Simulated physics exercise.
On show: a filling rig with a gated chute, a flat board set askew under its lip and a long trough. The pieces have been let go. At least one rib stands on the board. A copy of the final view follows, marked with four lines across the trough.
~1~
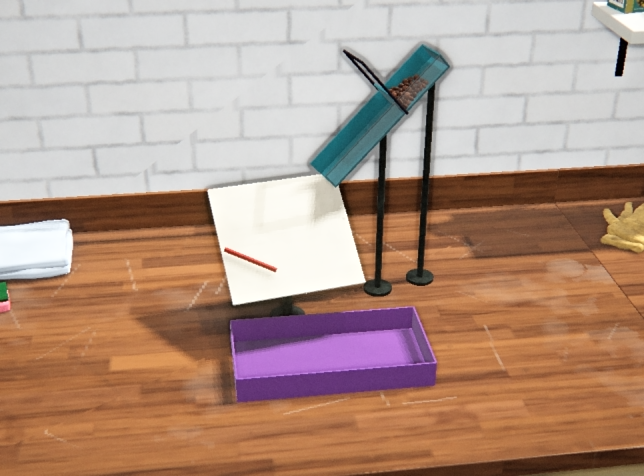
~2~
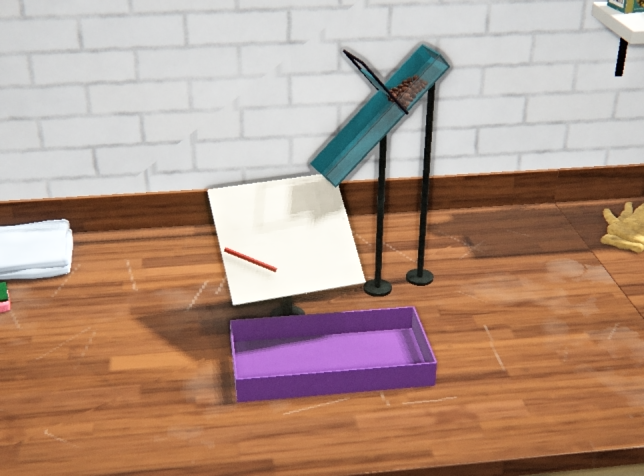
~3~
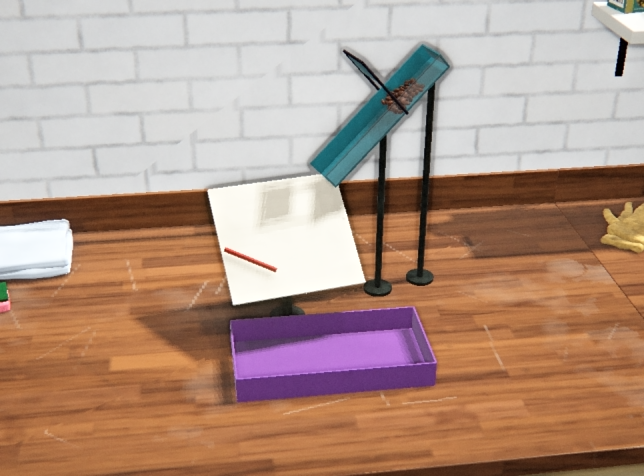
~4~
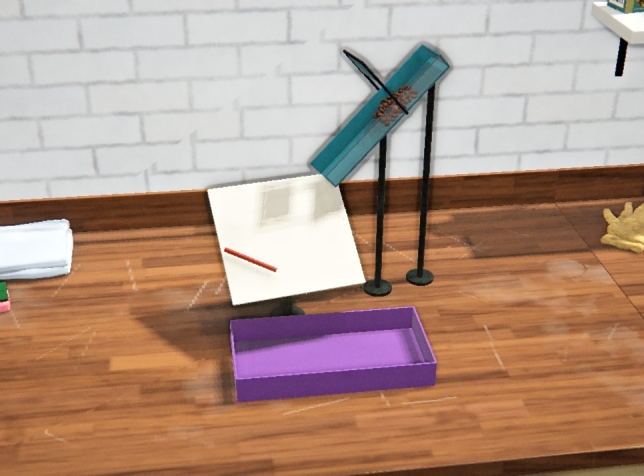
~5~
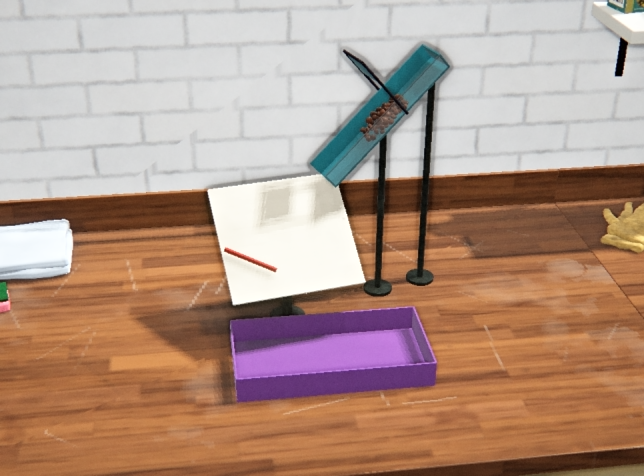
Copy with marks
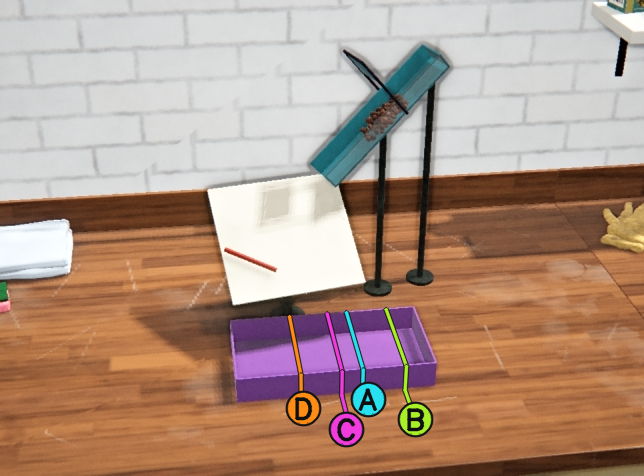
At first, a clump of small brown pieces sits high in a tilted teal chute on black stands, above a slanted white board with a red rib and an empty purple trough. The clump then slides a short way down the chute, while everything else stays still.
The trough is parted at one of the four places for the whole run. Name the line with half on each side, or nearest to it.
Go for D.
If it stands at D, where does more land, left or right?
Right.
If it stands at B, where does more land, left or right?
Left.
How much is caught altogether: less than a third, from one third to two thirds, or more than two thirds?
More than two thirds.
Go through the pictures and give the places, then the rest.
In the first picture, load behind the gate near (406, 89), flat chocolate drops; lip of the chute near (328, 181), sloping fairly steeply.
In the second picture, middle of the board near (286, 236), tilted fairly steeply; middle of its low edge near (301, 293); of its high edge near (272, 181).
In the third picture, front corners of the trough near (237, 379) and (436, 363), empty; front of the load near (390, 108).
In the fourth picture, middle of the load near (392, 107); its front near (382, 121), close to a quarter of the way to the lip; rib from (225, 248) to (278, 269).
In the fifth picture, middle of the load near (383, 113); its front near (369, 138), close to half of the way to the lip.
On the marked copy, line A crosses the front rim at (363, 369); line B crosses the front rim at (406, 365); line C crosses the front rim at (342, 370); line D crosses the front rim at (300, 374).
For line A, of what is caught, the whole lot on the left of the divider, none at all on the right.
For line B, of what is caught, the whole lot on the left of the divider, none at all on the right.
For line C, of what is caught, the whole lot on the left of the divider, none at all on the right.
For line D, of what is caught, close to a third on the left of the divider, close to two thirds on the right.
